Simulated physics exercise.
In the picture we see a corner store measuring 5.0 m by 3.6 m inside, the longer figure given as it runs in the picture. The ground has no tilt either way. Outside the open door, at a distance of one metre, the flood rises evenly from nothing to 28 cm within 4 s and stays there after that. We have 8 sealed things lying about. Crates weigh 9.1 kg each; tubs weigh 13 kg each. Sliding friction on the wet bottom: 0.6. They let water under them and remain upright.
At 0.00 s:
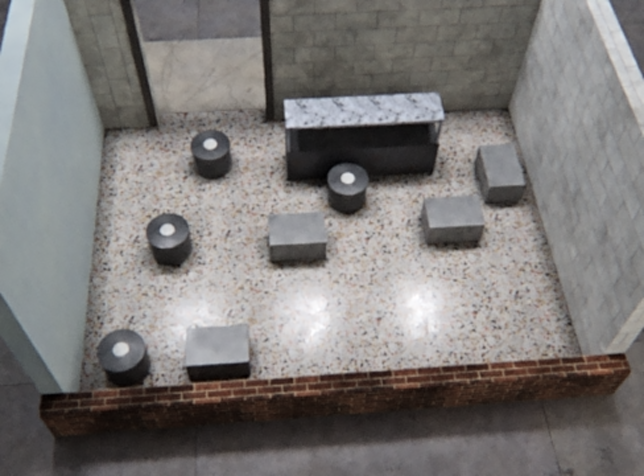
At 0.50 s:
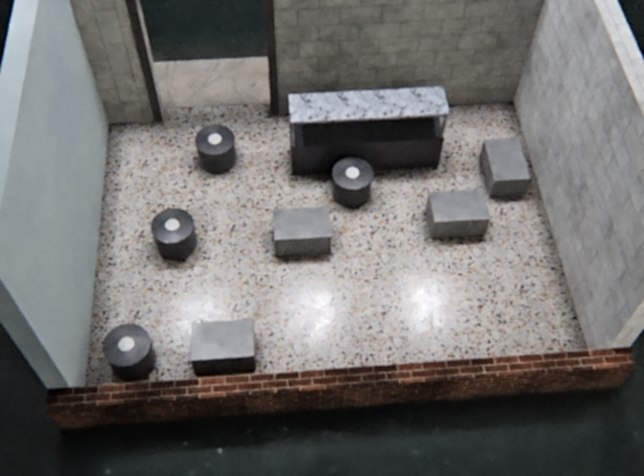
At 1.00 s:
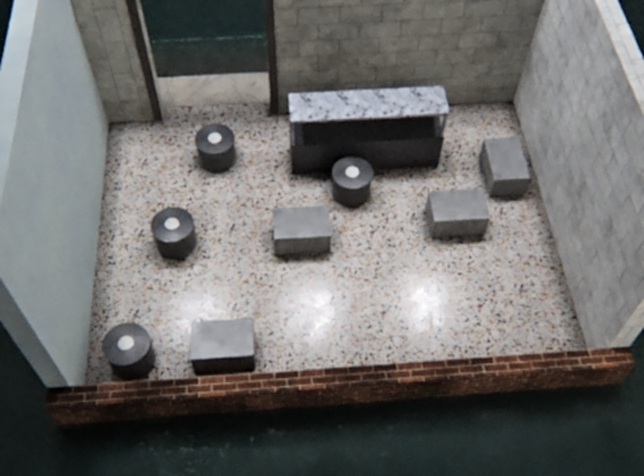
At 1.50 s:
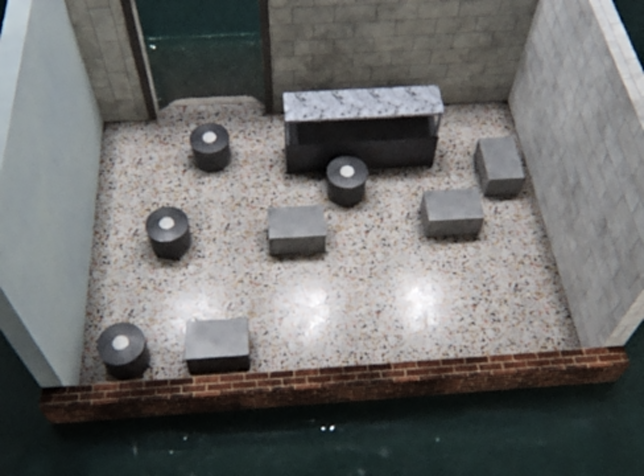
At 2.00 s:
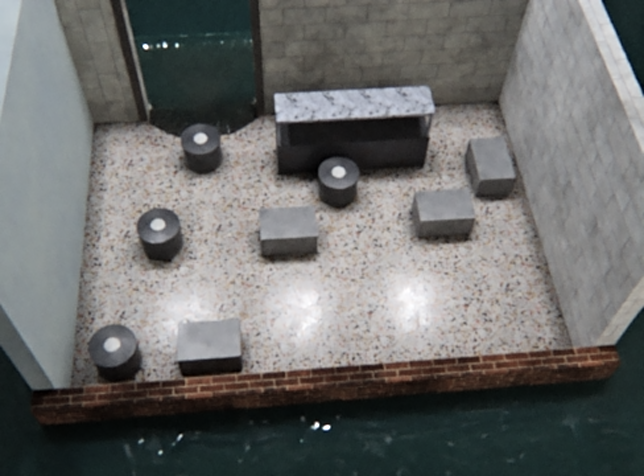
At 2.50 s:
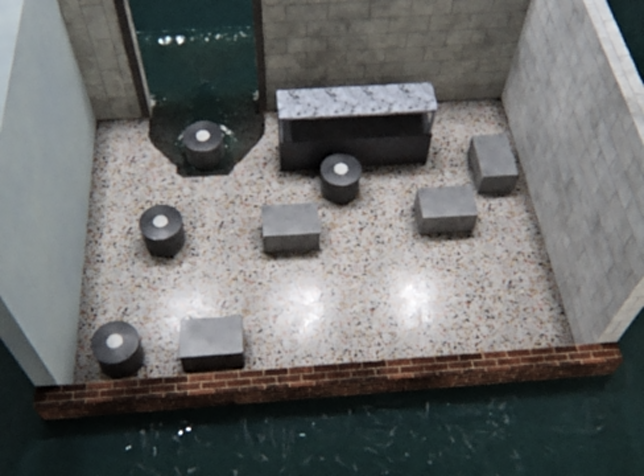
Dark green water spreads over the dry grey ground outside a small walled room, surrounding its low brick front edge and filling the open doorway at the back. It then creeps across the speckled floor around the nearest dark round tub, while the tubs, grey blocks and marble-topped counter stay in place.
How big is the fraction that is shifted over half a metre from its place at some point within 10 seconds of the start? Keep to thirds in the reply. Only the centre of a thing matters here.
My answer: Two thirds or more.
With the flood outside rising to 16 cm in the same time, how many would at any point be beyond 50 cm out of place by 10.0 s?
3.
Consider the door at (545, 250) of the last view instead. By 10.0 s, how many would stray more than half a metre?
In that case 6 of them.
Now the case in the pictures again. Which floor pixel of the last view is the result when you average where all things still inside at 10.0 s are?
The centre is close to (391, 222).
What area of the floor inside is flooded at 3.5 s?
Roughly 3.5 m2 of it is wet.
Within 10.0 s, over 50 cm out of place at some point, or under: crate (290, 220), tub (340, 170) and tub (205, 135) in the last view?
Taking them in that order, the first is beyond the limit, the second within the limit and the third beyond the limit.
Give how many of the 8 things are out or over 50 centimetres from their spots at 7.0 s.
By my reckoning, 3.
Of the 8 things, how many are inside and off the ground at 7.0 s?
Of them, 5.
After 3.5 s 0 of 8 are over 50 cm from their spots; 0 afloat.
After 4.5 s 2 of 8 are over 50 cm from their spots; 0 afloat.
After 7.0 s 3 of 8 are over 50 cm from their spots; 5 afloat.
After 10.0 s 7 of 8 are over 50 cm from their spots, and 7 have been at some point; 7 afloat.
